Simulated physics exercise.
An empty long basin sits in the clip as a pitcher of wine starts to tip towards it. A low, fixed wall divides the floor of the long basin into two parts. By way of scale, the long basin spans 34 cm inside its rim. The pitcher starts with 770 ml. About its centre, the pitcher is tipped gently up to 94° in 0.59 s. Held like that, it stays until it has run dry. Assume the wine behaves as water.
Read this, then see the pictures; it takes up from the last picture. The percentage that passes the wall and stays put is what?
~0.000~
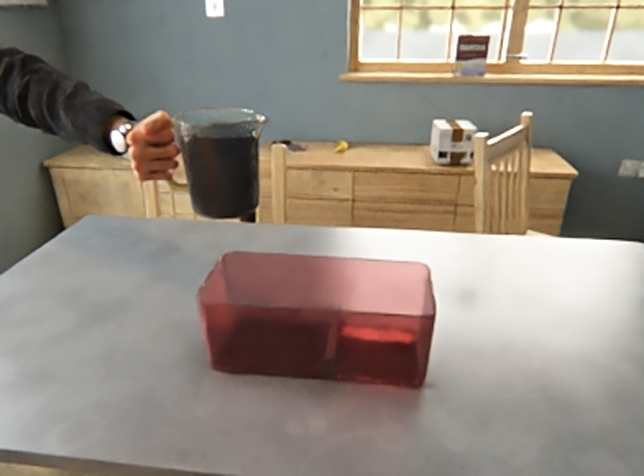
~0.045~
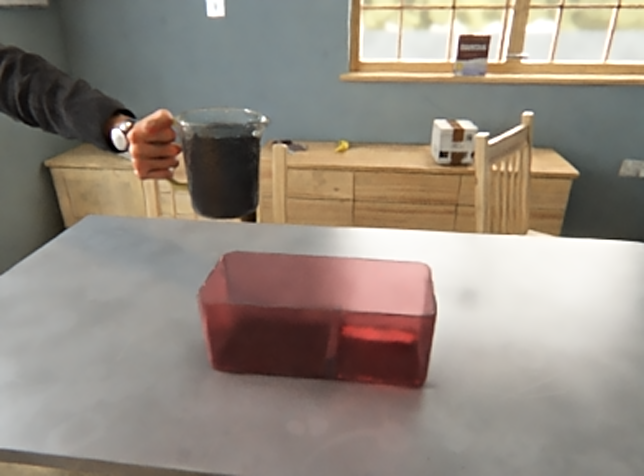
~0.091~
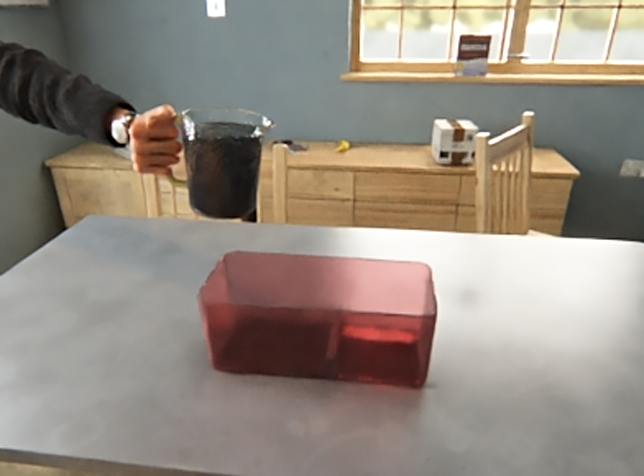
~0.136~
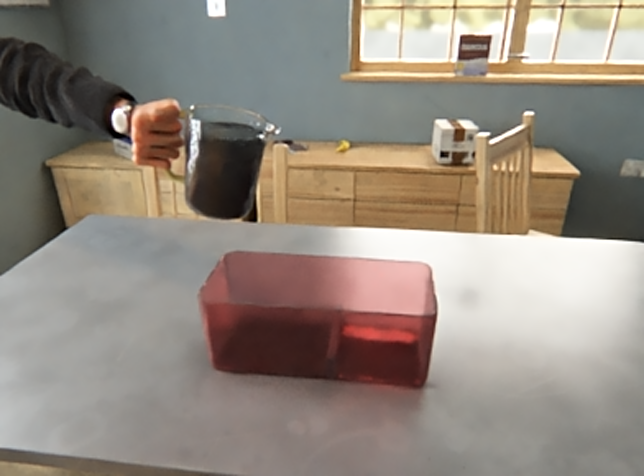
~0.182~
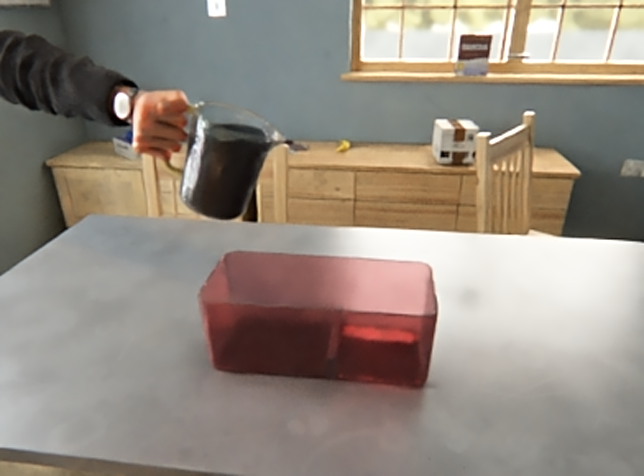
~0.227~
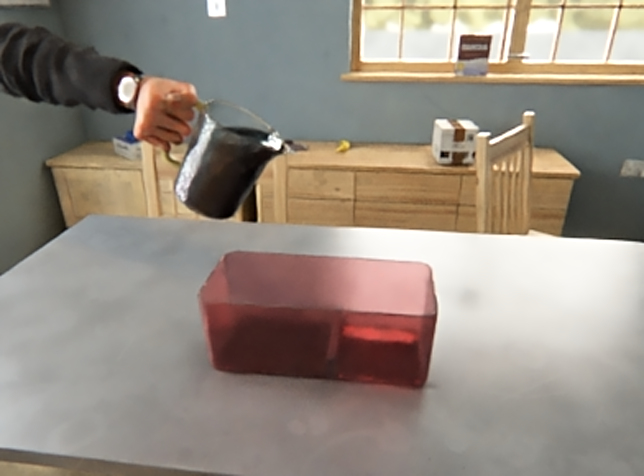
It is about 70 per cent.
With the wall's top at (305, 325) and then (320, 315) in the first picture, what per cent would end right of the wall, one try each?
Respectively close to 90 and 90 %.
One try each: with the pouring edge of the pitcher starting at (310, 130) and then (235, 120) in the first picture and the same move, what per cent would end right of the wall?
It comes to 85 per cent, and then 5 per cent.
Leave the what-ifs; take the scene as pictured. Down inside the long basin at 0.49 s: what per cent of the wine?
Roughly 7 per cent.
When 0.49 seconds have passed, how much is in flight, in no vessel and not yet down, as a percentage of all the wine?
Close to 28 per cent, I'd say.
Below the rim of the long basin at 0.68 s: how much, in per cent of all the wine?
I'd put it at roughly 48 per cent.
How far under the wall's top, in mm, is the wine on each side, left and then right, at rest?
Left roughly 28 mm; right roughly 8 mm.
By 0.49 s the tilt is 87° and 65 per cent is still to pour, 1 is left of the wall and 6 right of it.
By 0.68 s the tilt is 94° and 28 per cent is still to pour, 12 is left of the wall and 36 right of it.
By 0.87 s the tilt is 94° and 10 per cent is still to pour, 12 is left of the wall and 69 right of it.
By 1.09 s the tilt is 94° and 3 per cent is still to pour, 20 is left of the wall and 73 right of it.
At rest 29 per cent lies left of the wall, 70 right of it and 1 outside.
